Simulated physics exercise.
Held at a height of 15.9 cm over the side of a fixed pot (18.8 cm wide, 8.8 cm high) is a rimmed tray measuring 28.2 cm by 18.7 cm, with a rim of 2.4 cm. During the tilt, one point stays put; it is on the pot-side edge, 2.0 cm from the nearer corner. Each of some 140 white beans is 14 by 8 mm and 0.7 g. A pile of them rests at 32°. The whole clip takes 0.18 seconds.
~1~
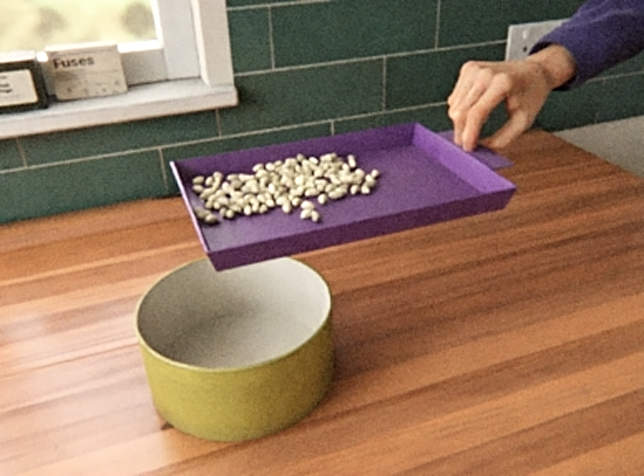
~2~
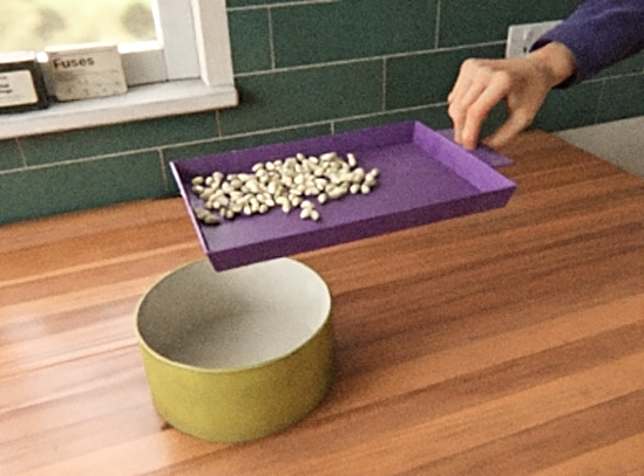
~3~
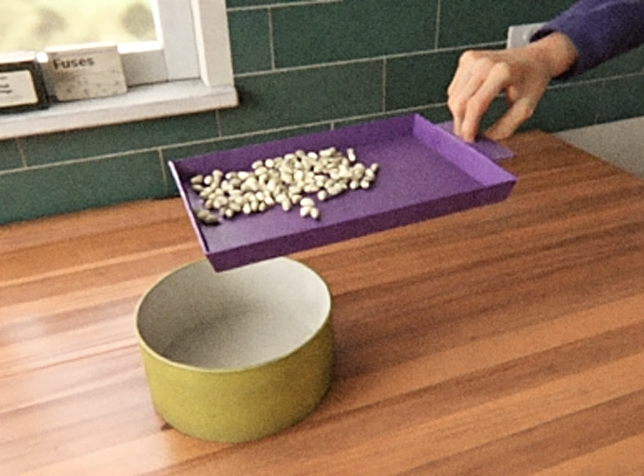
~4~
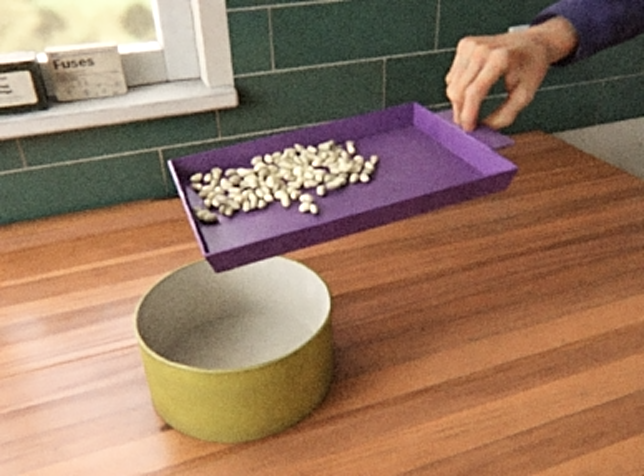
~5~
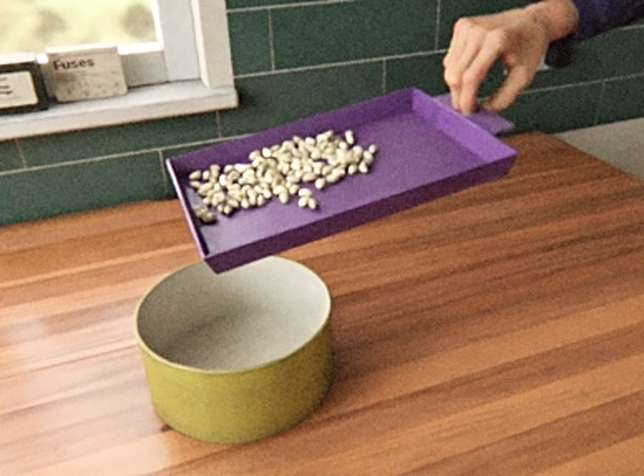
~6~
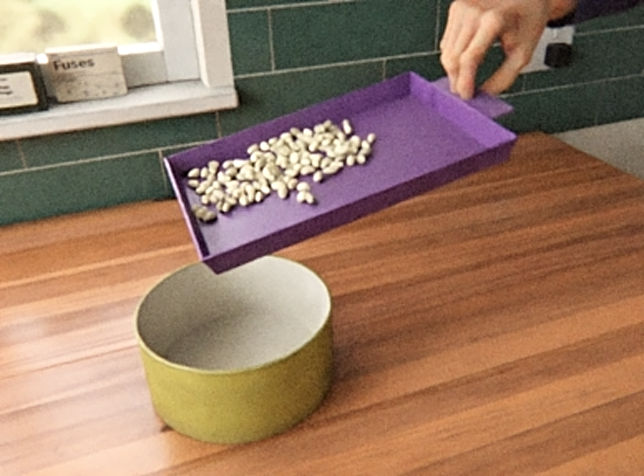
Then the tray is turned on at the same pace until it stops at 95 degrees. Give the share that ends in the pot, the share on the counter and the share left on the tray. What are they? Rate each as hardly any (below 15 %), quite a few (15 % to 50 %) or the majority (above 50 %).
I would put it this way: Pot: The majority, counter: Quite a few, tray: Hardly any.
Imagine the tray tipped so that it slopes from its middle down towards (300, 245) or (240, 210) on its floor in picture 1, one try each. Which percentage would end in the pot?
About 50 per cent on the first try and 45 per cent on the second.
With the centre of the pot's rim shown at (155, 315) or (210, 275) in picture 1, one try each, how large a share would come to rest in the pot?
Try one: ~ 100 %; try two: ~ 30 %.
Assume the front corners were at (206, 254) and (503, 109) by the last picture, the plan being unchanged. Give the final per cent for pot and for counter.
Pot 40 % / counter 60 %.
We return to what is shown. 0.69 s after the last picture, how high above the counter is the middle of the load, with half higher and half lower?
Roughly 18 centimetres, more or less.
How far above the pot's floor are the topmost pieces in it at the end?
Height: Approx. 1.5 cm.
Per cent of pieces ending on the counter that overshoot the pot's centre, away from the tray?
It comes to near 100 percent.
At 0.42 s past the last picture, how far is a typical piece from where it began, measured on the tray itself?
Roughly 7 cm.
Then, 0.42 s after the last picture, tilt 52 degrees; the tray holds 100 %, the pot 0 %.
Then, 0.69 s after the last picture, tilt 78 degrees; the tray holds 80 %, the pot 5 %.
Then, 1.07 s after the last picture, tilt 95 degrees; the tray holds 5 %, the pot 55 %.
In the end, pot 70 %, counter 30 %, tray 0 %.
